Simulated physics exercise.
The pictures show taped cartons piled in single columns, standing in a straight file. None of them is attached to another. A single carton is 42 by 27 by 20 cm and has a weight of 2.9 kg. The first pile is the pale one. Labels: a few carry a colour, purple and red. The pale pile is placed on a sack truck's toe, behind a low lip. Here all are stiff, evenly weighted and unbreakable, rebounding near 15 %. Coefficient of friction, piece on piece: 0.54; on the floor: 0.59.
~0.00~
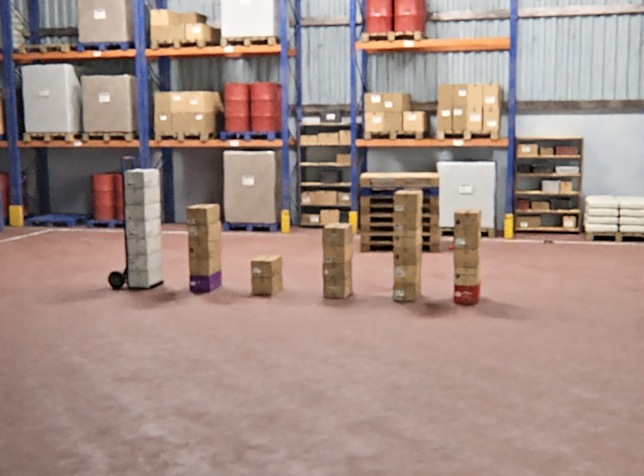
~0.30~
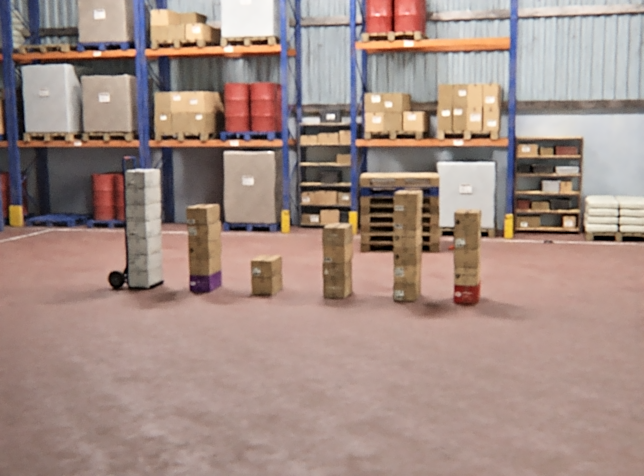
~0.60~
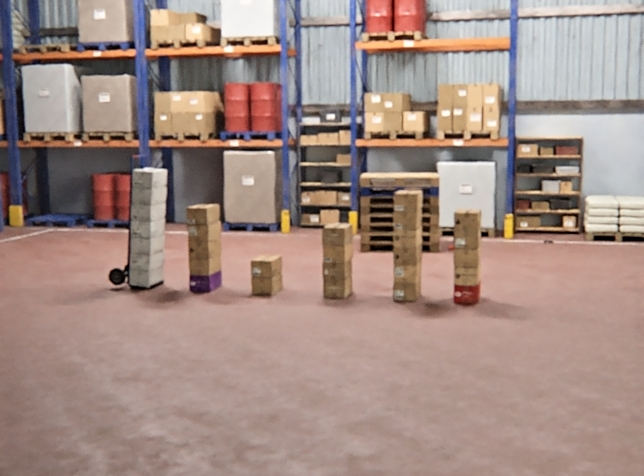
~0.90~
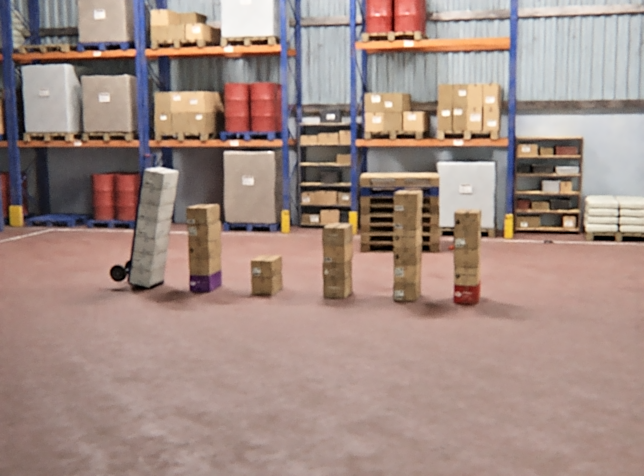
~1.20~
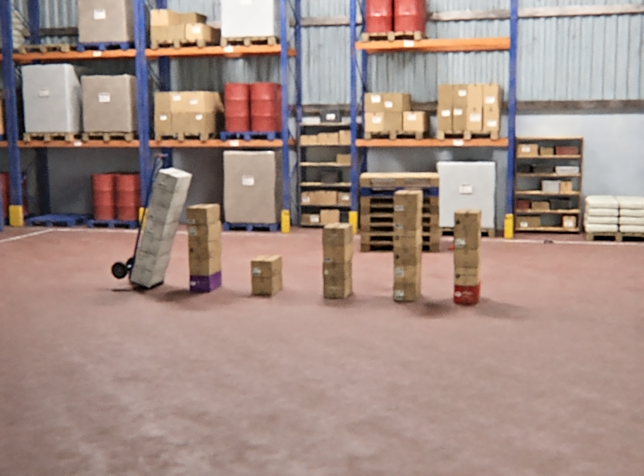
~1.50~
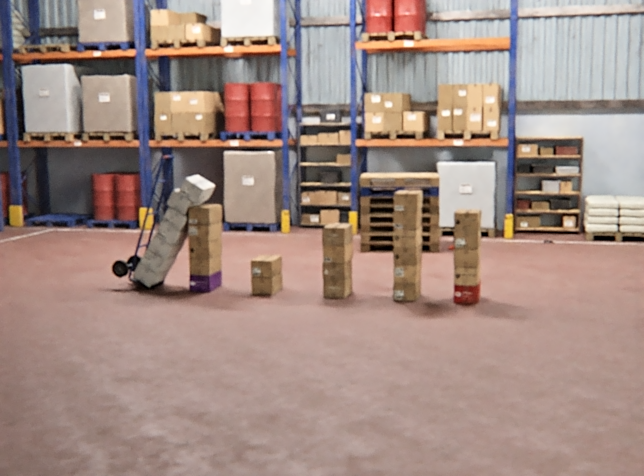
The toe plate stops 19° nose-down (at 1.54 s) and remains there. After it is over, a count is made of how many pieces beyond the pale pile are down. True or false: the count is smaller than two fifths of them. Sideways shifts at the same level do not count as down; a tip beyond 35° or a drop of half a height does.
True.
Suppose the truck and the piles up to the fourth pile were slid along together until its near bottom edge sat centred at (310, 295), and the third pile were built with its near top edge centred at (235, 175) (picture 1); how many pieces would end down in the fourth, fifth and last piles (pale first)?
Result: Fourth pile 3, fifth pile 0, last pile 0.
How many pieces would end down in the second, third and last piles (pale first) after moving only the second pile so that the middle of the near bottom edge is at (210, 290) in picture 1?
Second 5; third 1; last 0.
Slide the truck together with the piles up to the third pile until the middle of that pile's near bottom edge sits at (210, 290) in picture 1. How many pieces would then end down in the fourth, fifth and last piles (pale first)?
Count of fallen pieces - fourth: 0; fifth: 0; last: 0.
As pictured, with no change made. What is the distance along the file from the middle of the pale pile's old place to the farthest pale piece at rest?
210 cm.
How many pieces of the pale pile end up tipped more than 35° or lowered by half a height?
Exactly 7 of the pale pieces.
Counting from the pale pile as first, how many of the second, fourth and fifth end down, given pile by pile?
The second pile gives 5, the fourth 0, the fifth 0.
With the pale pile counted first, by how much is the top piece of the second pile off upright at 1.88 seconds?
20° from upright.
After 1.88 s, 7 of the pale pile down; none of the 22 other cartons down, 5 disturbed; purple carton 15° from how it stood.
After 2.26 s, 7 of the pale pile down; 5 of the 22 other cartons down; purple carton 52° from how it stood.
In the end (3.4 s), 7 of the pale pile down; 5 of the 22 other cartons down; purple carton 74° from how it stood; red carton unmoved. That is 23 per cent. From the last view, middles, purple carton near (220, 276), red carton near (467, 291).
